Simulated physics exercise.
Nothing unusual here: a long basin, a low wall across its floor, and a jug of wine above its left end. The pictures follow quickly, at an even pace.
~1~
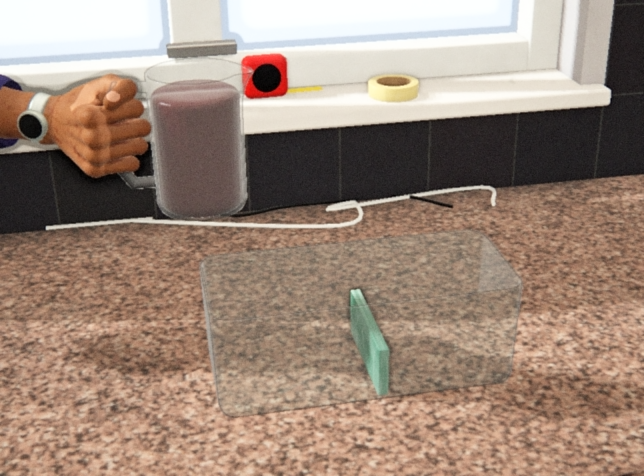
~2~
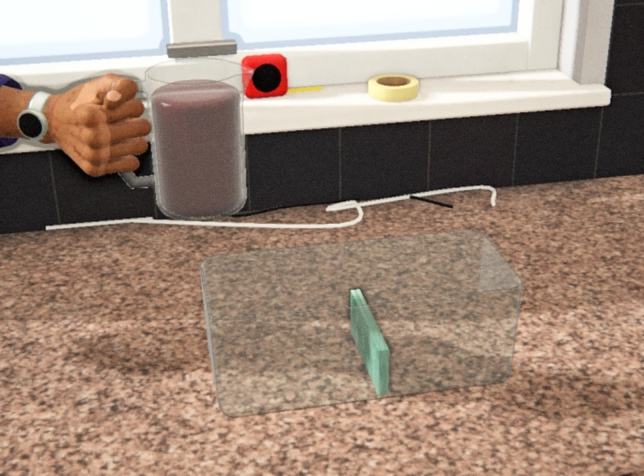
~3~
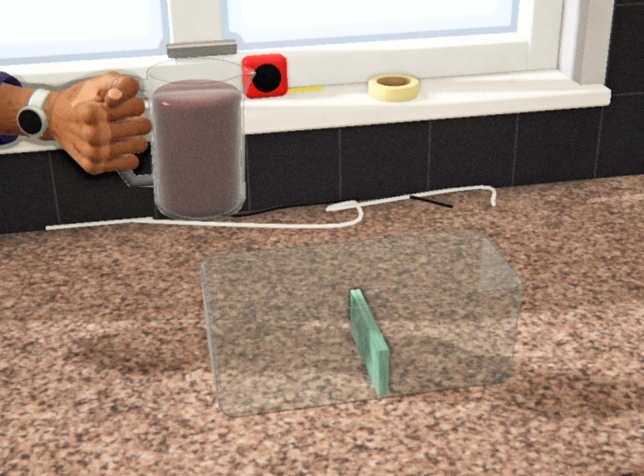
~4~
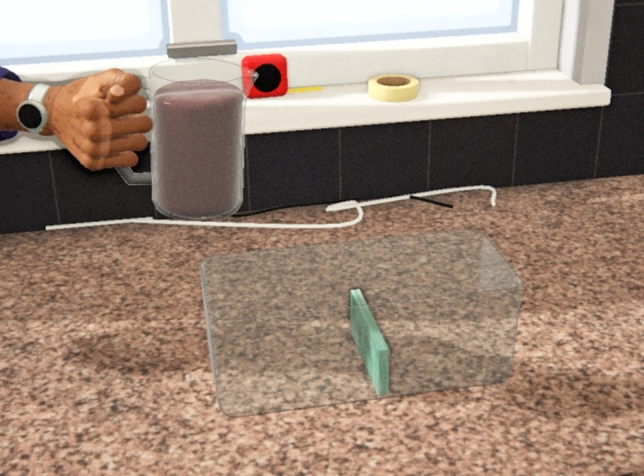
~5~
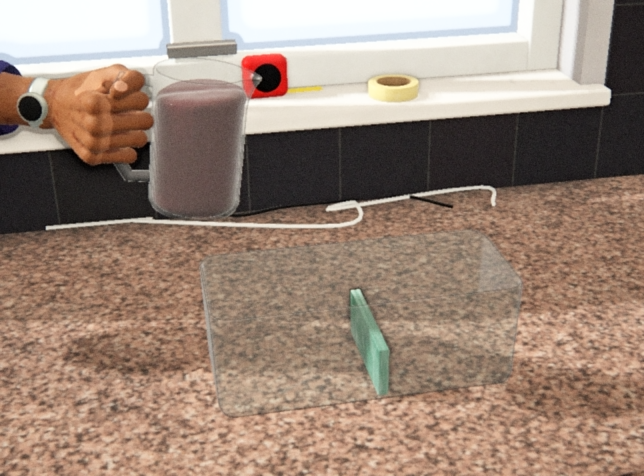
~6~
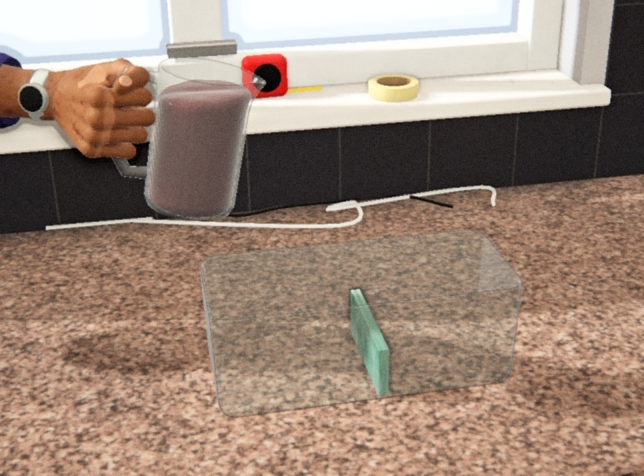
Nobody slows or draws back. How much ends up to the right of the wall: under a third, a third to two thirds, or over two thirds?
Under a third.
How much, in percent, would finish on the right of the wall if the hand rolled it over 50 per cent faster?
I'd say close to 15 %.
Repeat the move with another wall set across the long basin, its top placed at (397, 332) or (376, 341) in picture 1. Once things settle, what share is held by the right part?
That'd be about 10 percent for the first and about 20 percent for the other.
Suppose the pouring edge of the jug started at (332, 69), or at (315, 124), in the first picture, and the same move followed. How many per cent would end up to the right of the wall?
Result, first then second: About 95 % and about 95 %.
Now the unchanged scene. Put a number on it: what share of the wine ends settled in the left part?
Estimate: Some 80 per cent.
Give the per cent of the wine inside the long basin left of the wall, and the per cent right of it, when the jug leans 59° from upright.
Some 0 per cent left and 0 right.
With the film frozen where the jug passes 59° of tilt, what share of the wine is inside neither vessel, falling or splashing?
Estimate: Some 10 per cent.
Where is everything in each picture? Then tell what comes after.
It leans 0°; its right rim is at (252, 69); the wine meets the walls at (150, 94) and (240, 88); the long basin's rim runs from (205, 289) to (502, 258); the wall's top is at (369, 319), in the first frame.
It leans 0°; its right rim is at (253, 69); the wine meets the walls at (150, 94) and (240, 88), in the second frame.
It leans 2°; its right rim is at (255, 71); the wine meets the walls at (152, 94) and (241, 88), in the third frame.
It leans 4°; its right rim is at (257, 73); the wine meets the walls at (153, 93) and (243, 89), in the fourth frame.
It leans 7°; its right rim is at (261, 76); the wine meets the walls at (155, 95) and (246, 88), in the fifth frame.
It leans 11°; its right rim is at (265, 81); the wine meets the walls at (158, 96) and (252, 89), in the sixth frame.
A moment on, the jug is tipped part way and 90 per cent is still to pour, 1 is left of the wall and 0 right of it.
Next, the jug is tipped on its side and 50 per cent is still to pour, 21 is left of the wall and 9 right of it.
Then the jug is tipped right over and 10 per cent is still to pour, 64 is left of the wall and 18 right of it.
Later the jug is tipped right over and 1 per cent is still to pour, 79 is left of the wall and 18 right of it.
In the end 80 per cent lies left of the wall, 18 right of it and 1 outside.
